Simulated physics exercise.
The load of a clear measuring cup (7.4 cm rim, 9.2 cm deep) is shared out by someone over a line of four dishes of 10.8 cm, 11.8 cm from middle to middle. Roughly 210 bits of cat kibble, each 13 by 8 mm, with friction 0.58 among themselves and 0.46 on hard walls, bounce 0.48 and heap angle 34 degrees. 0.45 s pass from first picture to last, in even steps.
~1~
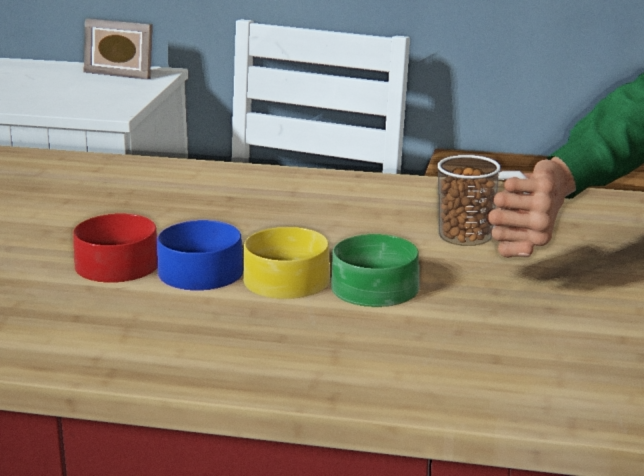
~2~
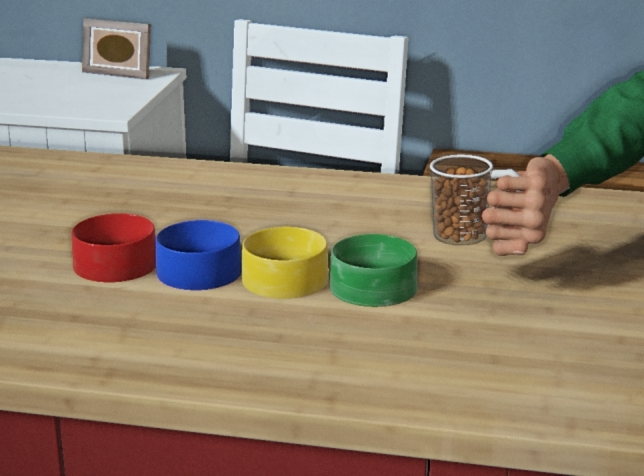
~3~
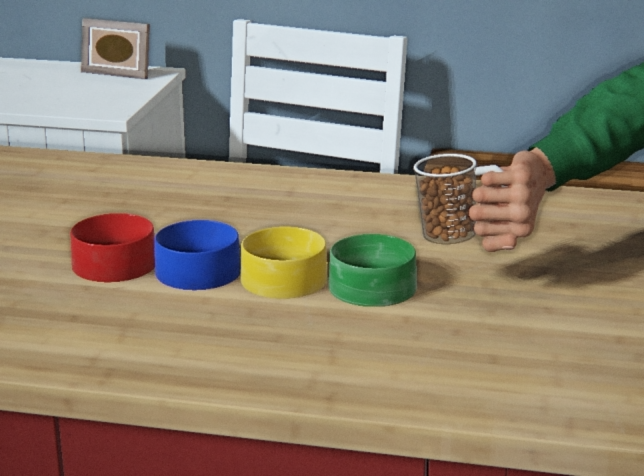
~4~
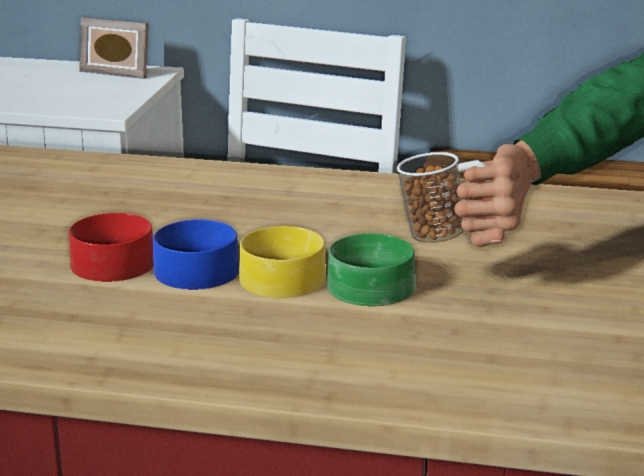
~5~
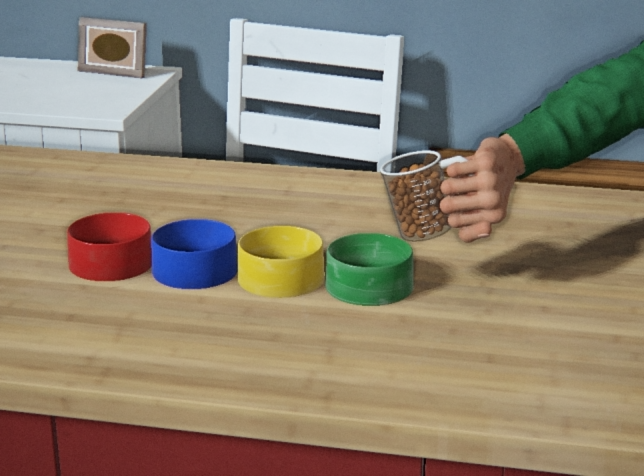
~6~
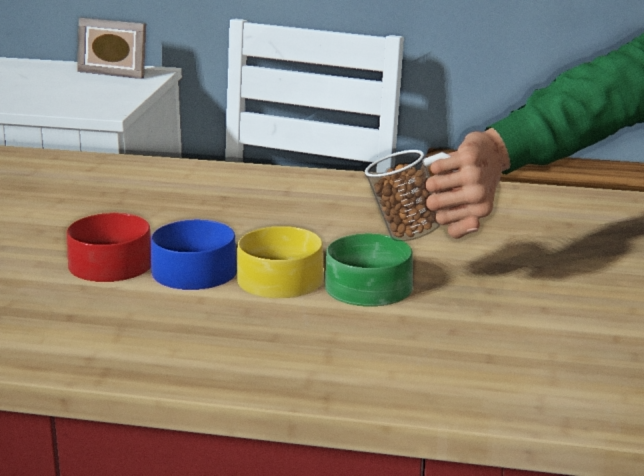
A hand in a green sleeve moved a clear measuring cup of brown kibble leftward above a wooden counter, gradually tilting it toward the green dish beside the yellow, blue and red ones.
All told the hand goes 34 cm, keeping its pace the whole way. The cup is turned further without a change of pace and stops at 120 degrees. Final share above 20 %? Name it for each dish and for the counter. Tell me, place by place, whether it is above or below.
At the end, red: The share is going to stay within a fifth; blue: The share is going to pass a fifth; green: The share is going to stay within a fifth; yellow: The share is going to stay within a fifth; counter: The share is going to stay within a fifth.
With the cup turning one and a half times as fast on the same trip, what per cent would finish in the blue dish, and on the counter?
That gives blue 90 with 10 for the counter.
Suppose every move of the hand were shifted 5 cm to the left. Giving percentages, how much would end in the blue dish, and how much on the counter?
I'd expect blue at 0 and the counter at 0.
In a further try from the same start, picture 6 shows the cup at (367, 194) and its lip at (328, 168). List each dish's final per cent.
Per cent kept: Red 10, blue 90, green 0, yellow 0.
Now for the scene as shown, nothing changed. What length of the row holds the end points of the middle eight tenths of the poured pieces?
I'd put it at close to 6 cm.
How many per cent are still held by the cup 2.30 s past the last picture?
15 per cent.
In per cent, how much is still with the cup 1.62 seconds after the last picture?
Roughly 90 per cent, give or take.
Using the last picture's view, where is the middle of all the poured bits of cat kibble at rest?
After settling, the middle sits near (180, 256).
Then, 0.97 s after the last picture, tilt 66 degrees; cup holds 100 %.
Then, 1.62 s after the last picture, tilt 97 degrees; cup holds 90 %, blue 10 %.
Then, 2.30 s after the last picture, tilt 120 degrees; cup holds 15 %, blue 80 %.
In the end, red 0 %, blue 90 %, green 0 %, yellow 0 %, counter 10 %.
